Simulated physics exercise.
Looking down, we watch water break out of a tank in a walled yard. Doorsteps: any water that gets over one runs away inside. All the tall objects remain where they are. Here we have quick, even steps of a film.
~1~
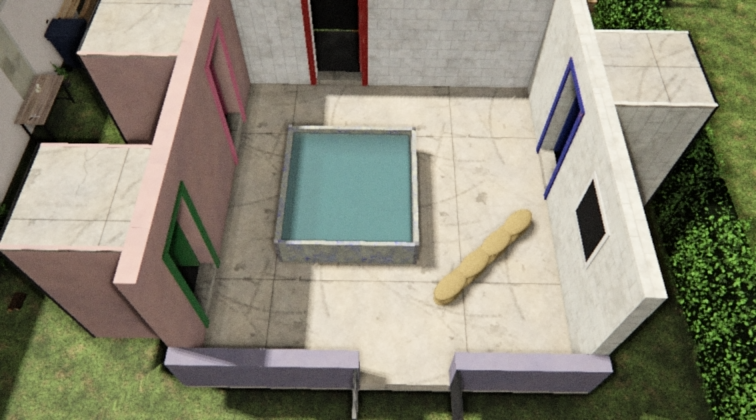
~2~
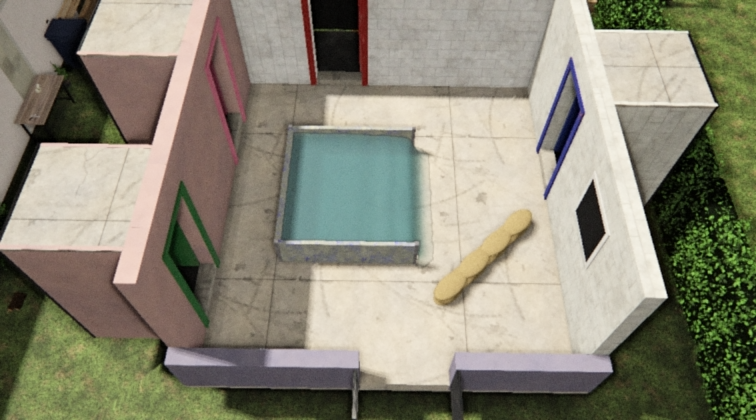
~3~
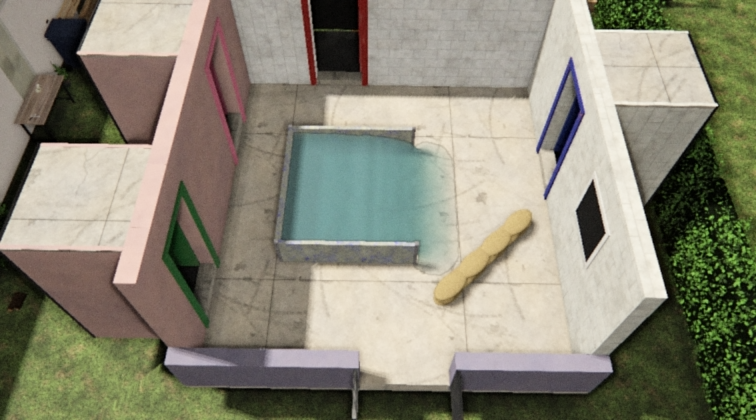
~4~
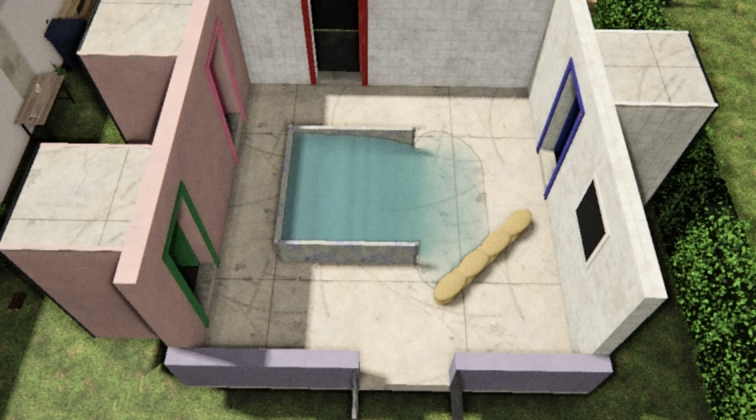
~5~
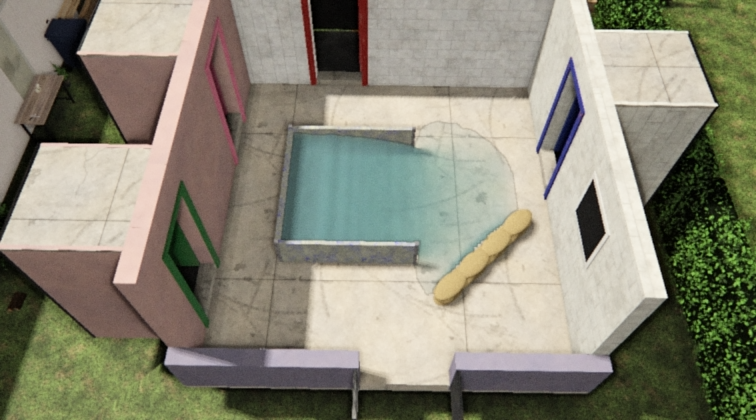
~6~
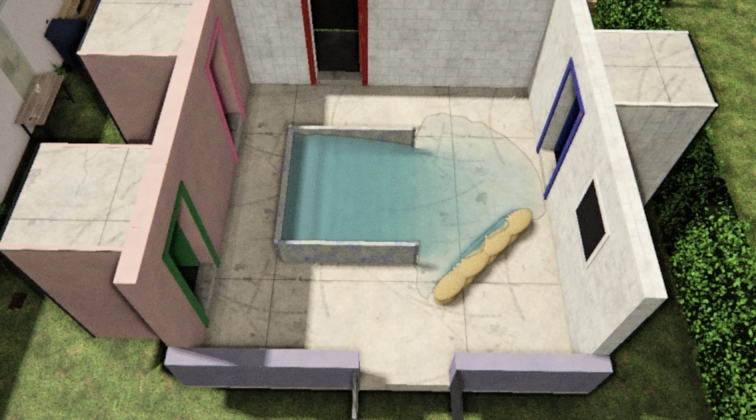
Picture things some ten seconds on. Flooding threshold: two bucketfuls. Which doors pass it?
As I see it, the green door is not overrun past two buckets; the red door is not overrun past two buckets; the pink door is not overrun past two buckets; the blue door is overrun past two buckets.
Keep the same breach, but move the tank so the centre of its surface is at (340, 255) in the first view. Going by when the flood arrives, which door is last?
Observation: The green one.
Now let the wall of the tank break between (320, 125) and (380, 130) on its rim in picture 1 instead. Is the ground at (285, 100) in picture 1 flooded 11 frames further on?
At that place: Awash.
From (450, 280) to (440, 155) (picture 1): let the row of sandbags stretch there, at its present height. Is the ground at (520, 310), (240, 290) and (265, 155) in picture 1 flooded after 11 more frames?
In turn: Submerged, spared, spared.
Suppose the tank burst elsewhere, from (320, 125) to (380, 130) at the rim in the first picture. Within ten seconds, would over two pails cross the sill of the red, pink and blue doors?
Result - red door: Above the limit; pink door: Below the limit; blue door: Below the limit.
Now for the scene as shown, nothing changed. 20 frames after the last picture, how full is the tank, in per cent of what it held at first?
Estimate: Around 22 per cent.
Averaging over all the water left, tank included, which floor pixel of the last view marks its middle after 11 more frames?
Close to (428, 194), I reckon.
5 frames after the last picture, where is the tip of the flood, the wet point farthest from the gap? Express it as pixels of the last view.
I'd say at around (517, 105).
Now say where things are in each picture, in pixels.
The first frame shows the tank at (350, 185) is whole and still.
In the second frame, water pours out at (412, 197) and has run to (423, 262).
In the third frame, water pours out at (412, 198) and has run to (438, 269).
In the fourth frame, the front is at (458, 142), out from the gap at (412, 199).
In the fifth frame, water pours out at (412, 199) and has run to (498, 156).
In the sixth frame, the front is at (525, 161), out from the gap at (412, 199).
A moment on, water covers 30 % of the floor; the green door not reached, the red door not reached, the pink door not reached, the blue door over two buckets in.
Next, water covers 40 % of the floor; the green door not reached, the red door not reached, the pink door not reached, the blue door far over two buckets in.
Then, water covers 70 % of the floor; the green door not reached, the red door wet at the sill, nothing in, the pink door not reached, the blue door far over two buckets in.
Later, water covers 90 % of the floor; the green door wet at the sill, nothing in, the red door wet at the sill, nothing in, the pink door wet at the sill, nothing in, the blue door far over two buckets in.
In the end, water covers 95 % of the floor; the green door wet at the sill, nothing in, the red door wet at the sill, nothing in, the pink door wet at the sill, nothing in, the blue door far over two buckets in.
